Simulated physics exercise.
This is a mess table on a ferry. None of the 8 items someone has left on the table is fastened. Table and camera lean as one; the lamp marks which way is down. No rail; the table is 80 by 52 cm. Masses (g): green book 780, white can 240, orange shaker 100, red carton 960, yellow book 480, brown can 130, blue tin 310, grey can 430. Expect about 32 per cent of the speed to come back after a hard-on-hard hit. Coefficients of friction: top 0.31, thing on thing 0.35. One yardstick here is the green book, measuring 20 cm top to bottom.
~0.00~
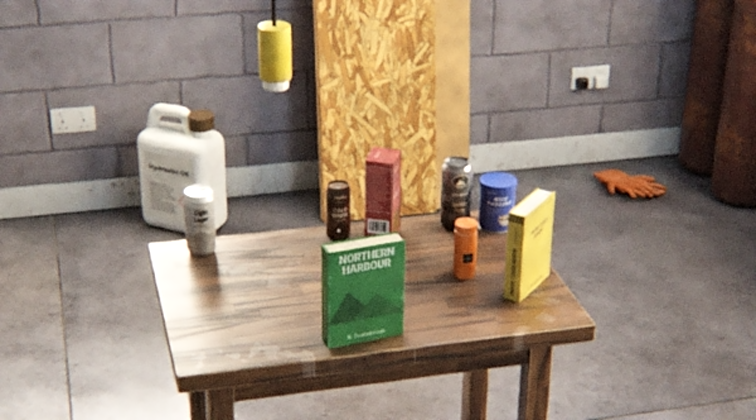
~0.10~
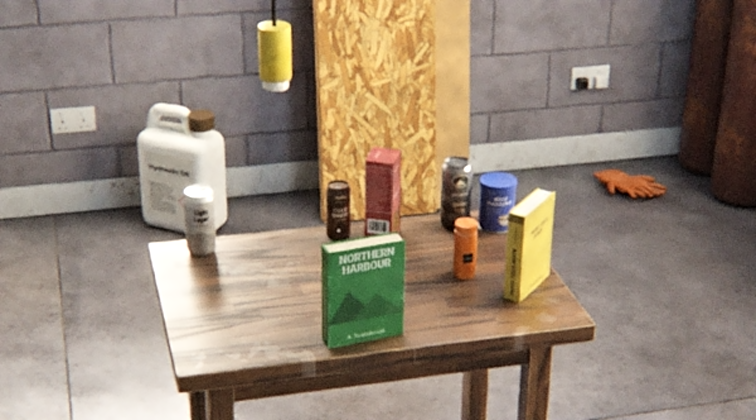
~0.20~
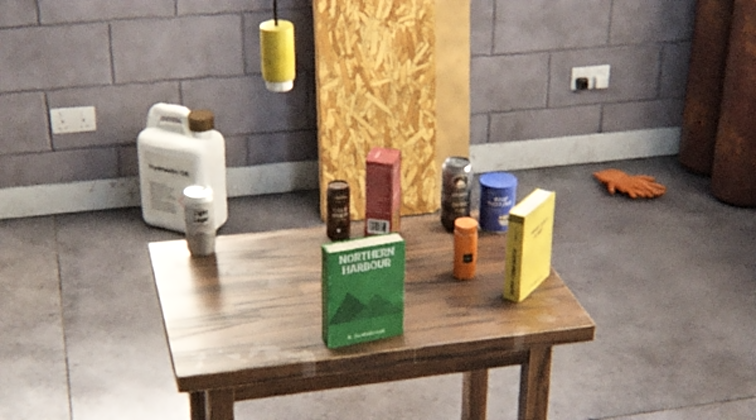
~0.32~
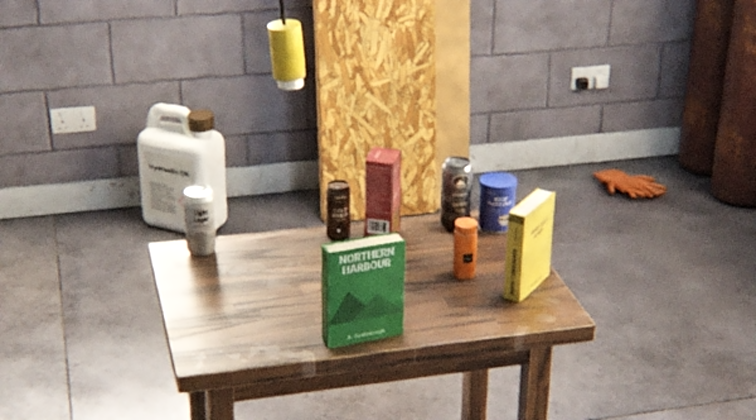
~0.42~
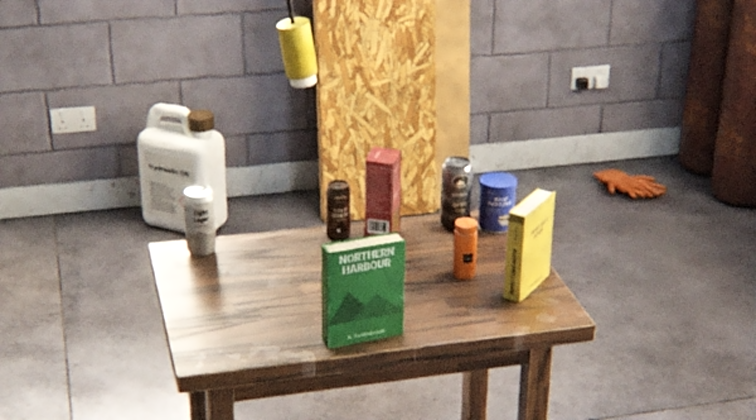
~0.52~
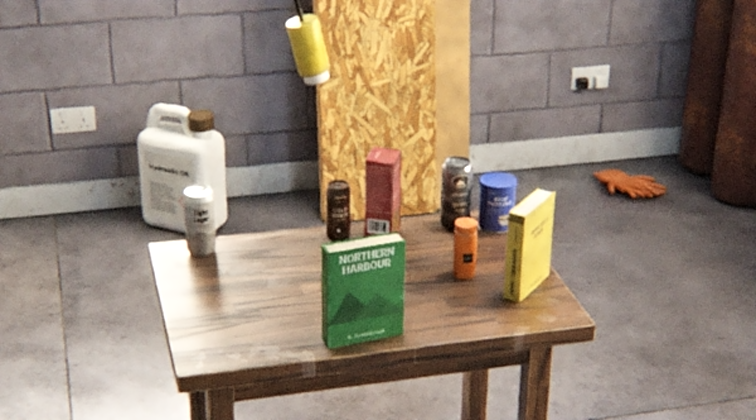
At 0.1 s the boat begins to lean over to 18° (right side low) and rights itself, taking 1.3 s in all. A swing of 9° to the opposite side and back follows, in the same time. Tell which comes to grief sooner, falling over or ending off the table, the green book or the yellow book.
It is the latter one.
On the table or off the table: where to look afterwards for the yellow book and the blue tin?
The yellow book ends off the table; the blue tin ends on the table.
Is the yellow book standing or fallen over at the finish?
Here's what happens: The yellow book comes down.
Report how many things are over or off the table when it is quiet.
I make it 1.
By 1.22 s, floor tilted 3°, right side down; yellow book now off the table.
By 1.52 s, floor tilted 1°, left side down.
By 1.82 s, floor tilted 6°, left side down.
When it is over (3.2 s), off the table, yellow book; the other 7 within 5 cm of the start. End places, in pixels of the last picture, green book near (365, 290). Green book was never lost; yellow book went at 1.08 s.
